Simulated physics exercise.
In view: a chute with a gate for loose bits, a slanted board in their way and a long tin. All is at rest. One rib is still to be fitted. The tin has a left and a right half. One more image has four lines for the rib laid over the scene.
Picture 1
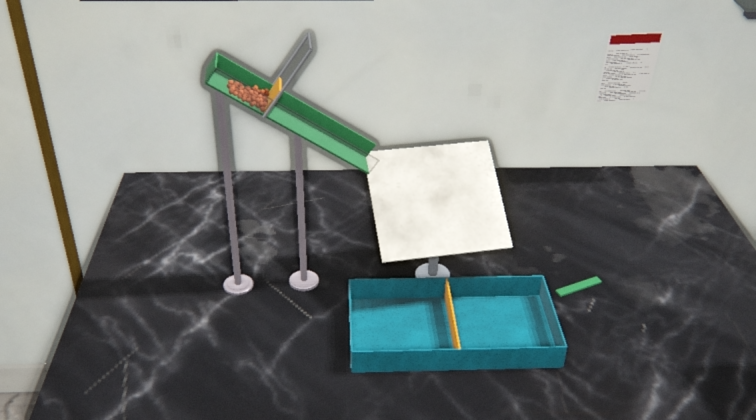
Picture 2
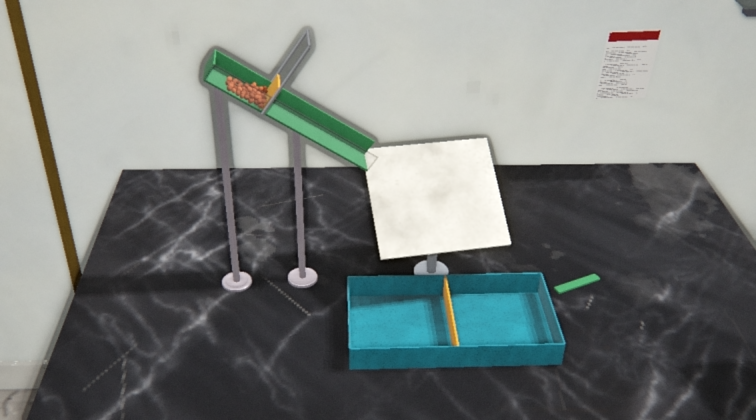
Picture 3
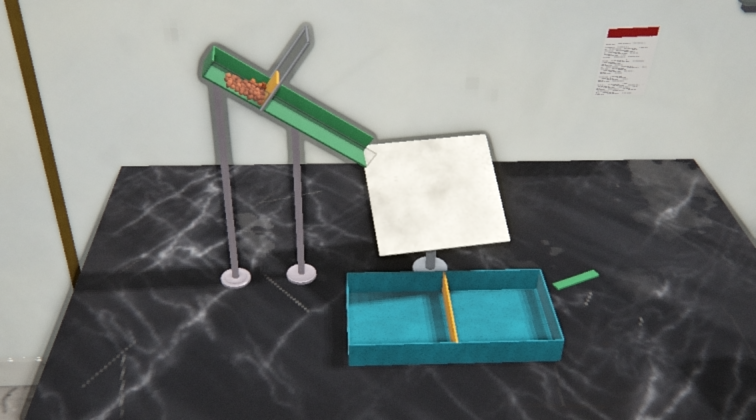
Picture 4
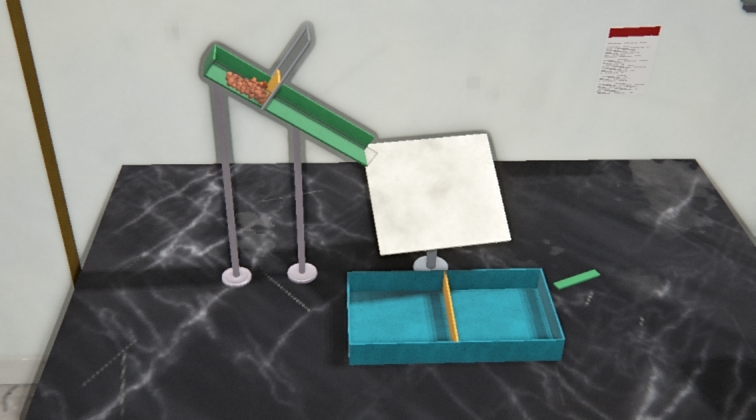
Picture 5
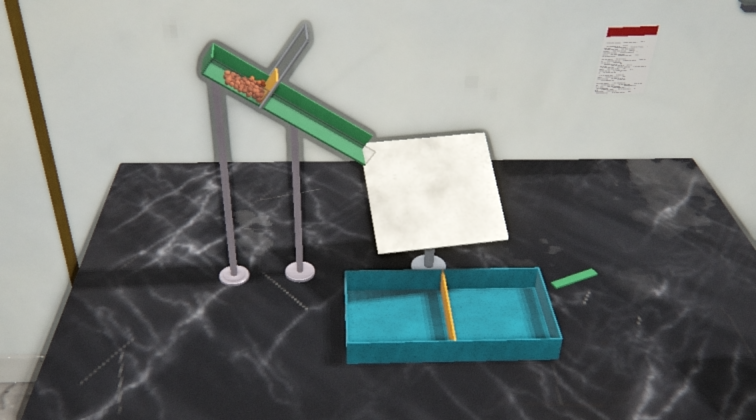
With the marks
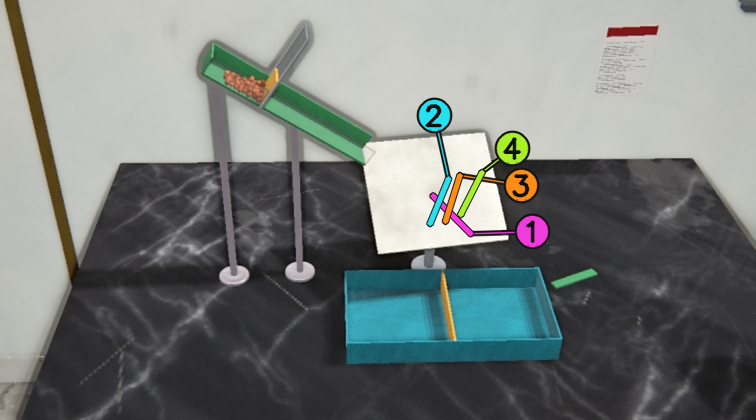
A blue-green tin with two halves sitting motionless below a slanted white board and a green chute holding reddish pellets behind a gate.
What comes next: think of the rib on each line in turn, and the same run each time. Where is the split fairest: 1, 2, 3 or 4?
Choose 3.
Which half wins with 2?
The left half.
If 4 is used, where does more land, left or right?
More lands on the right.
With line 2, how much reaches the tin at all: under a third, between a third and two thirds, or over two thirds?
Over two thirds.
On the marked copy, line 1 from (433, 195) to (470, 233); line 2 from (448, 178) to (430, 223); line 3 from (459, 175) to (445, 221); line 4 from (482, 172) to (460, 214).
Choosing 1, of what is caught, close to a quarter in the left half, the bulk in the right.
Choosing 2, of what is caught, the bulk in the left half, a small share in the right.
Choosing 3, of what is caught, close to half in the left half, close to half in the right.
Choosing 4, of what is caught, a small share in the left half, the bulk in the right.
